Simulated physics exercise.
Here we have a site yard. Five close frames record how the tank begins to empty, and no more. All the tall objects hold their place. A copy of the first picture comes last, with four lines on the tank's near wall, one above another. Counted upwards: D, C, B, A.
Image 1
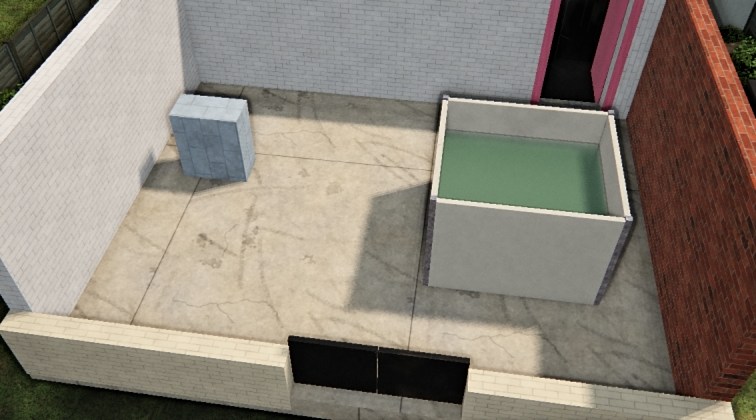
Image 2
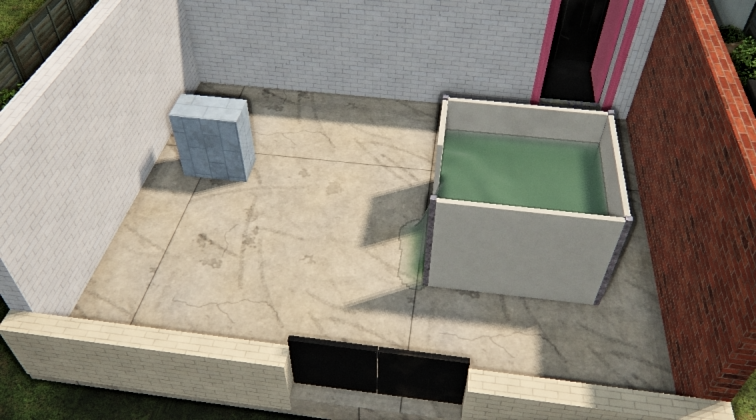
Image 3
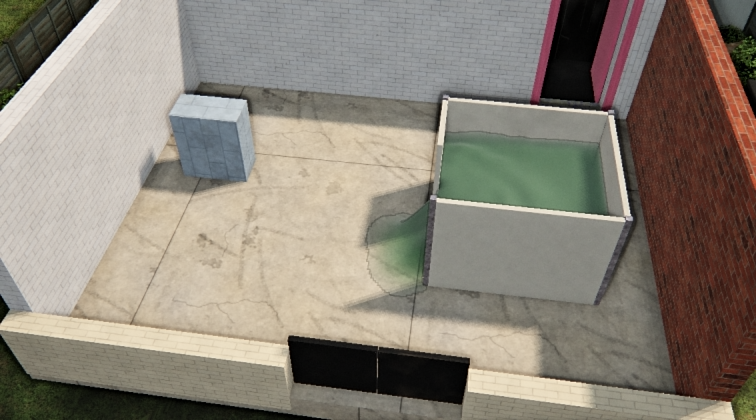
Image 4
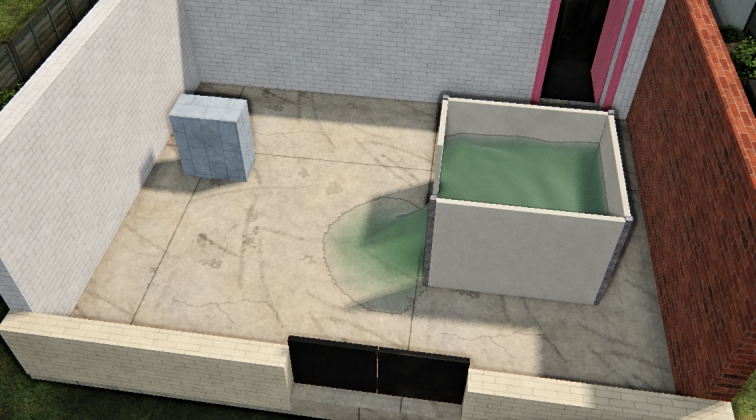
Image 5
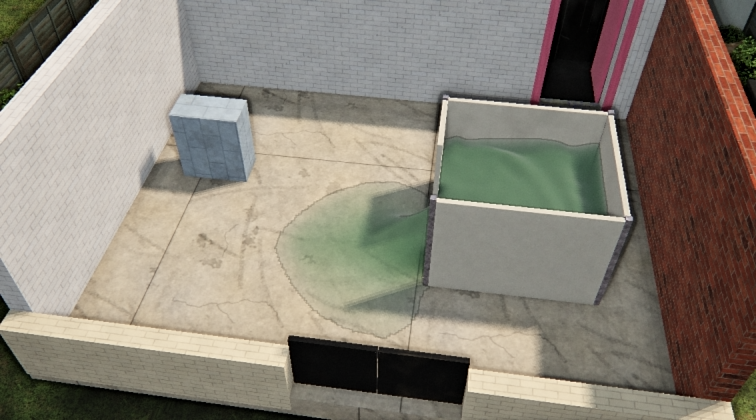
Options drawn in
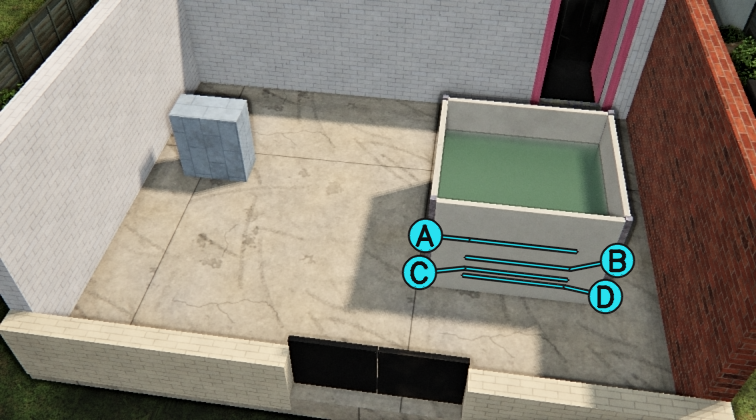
At the start, green water lies still in a pale walled tank on the right of a paved yard, with a blue-grey block on the left. Water then emerges at the tank's left side and spreads leftward across the ground in a widening, rounded sheet, while the surface inside ripples and lowers slightly.
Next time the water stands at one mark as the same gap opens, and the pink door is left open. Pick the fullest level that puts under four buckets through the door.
Go for A.
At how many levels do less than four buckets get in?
All of them.
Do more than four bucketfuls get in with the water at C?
No.
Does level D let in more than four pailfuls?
No, that is safe.
On the marked copy, A at (522, 245); B at (517, 263); C at (515, 274); D at (513, 281); from the bottom up D, C, B, A.
With A, a splash gets over, under a bucket.
With B, nothing gets over.
With C, nothing gets over.
With D, nothing gets over.
